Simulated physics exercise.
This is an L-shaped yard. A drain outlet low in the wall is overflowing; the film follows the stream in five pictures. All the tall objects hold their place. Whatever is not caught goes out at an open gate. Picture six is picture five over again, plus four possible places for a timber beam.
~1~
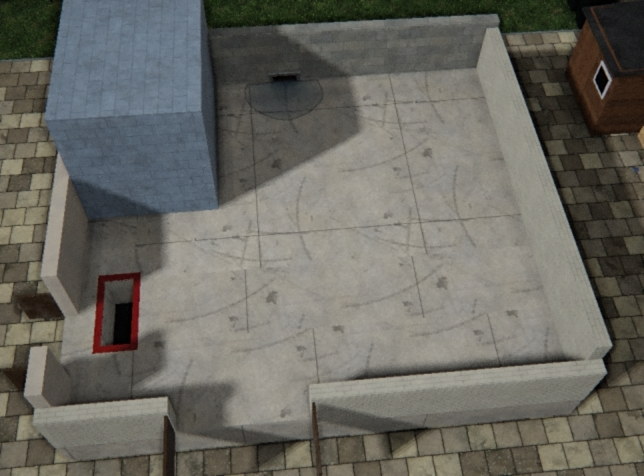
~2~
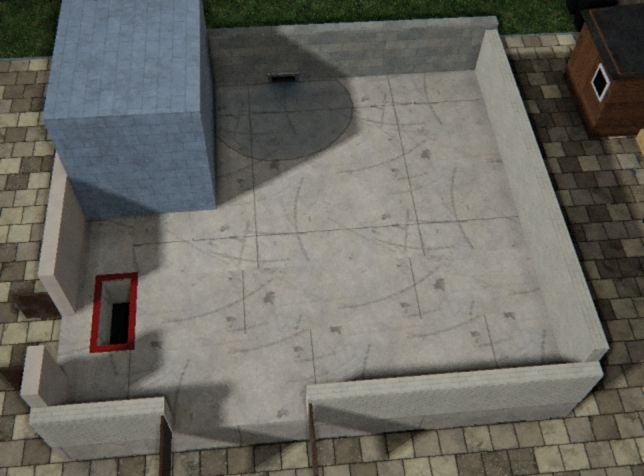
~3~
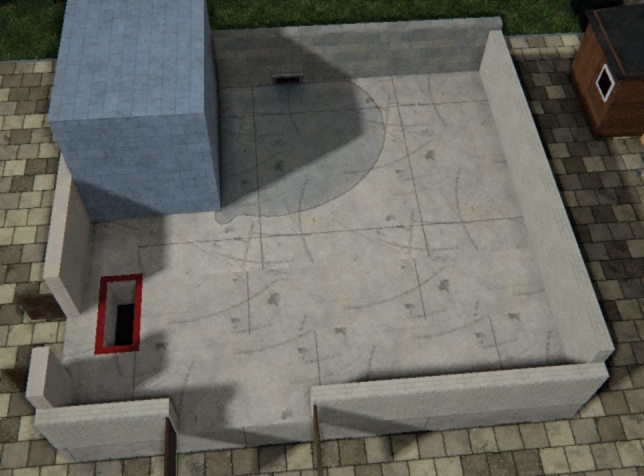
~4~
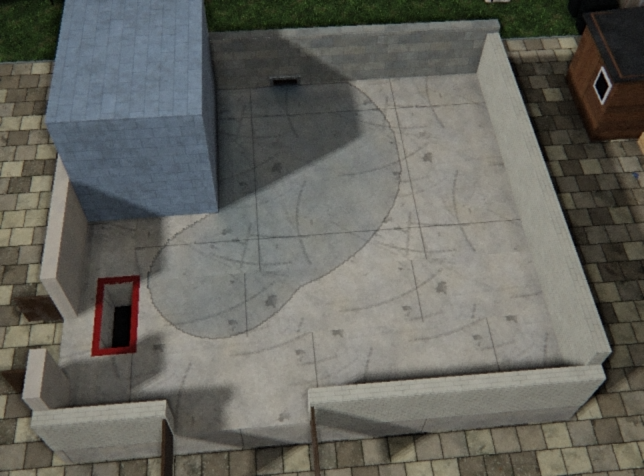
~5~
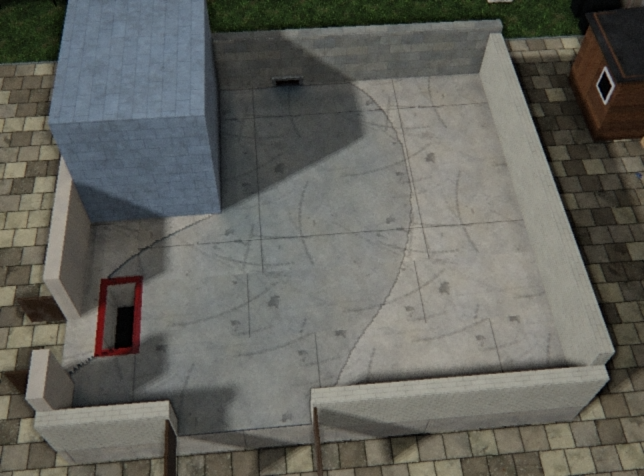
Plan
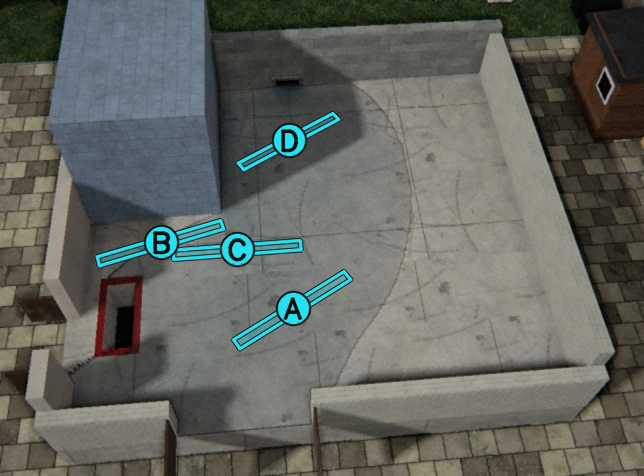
In a walled concrete yard with a blue block at the upper left, a dark wet patch spreads from an opening in the back wall, widens across the floor toward the front, and reaches the red-edged pit at left.
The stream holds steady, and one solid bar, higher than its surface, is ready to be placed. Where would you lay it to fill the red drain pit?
I would pick spot C.
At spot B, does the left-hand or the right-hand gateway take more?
The right gate.
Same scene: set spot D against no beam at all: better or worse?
Spot D is worse.
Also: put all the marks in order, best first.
C, A, B, D.
On the marked copy, A from (236, 344) to (347, 275); B from (98, 261) to (222, 224); C from (173, 254) to (300, 245); D from (241, 166) to (335, 116).
For spot A, about 31 % of the stream goes into the red drain pit, about 69 % out by the gates.
For spot B, about 18 % of the stream goes into the red drain pit, about 82 % out by the gates.
For spot C, about 46 % of the stream goes into the red drain pit, about 54 % out by the gates.
For spot D, about 12 % of the stream goes into the red drain pit, about 86 % out by the gates.
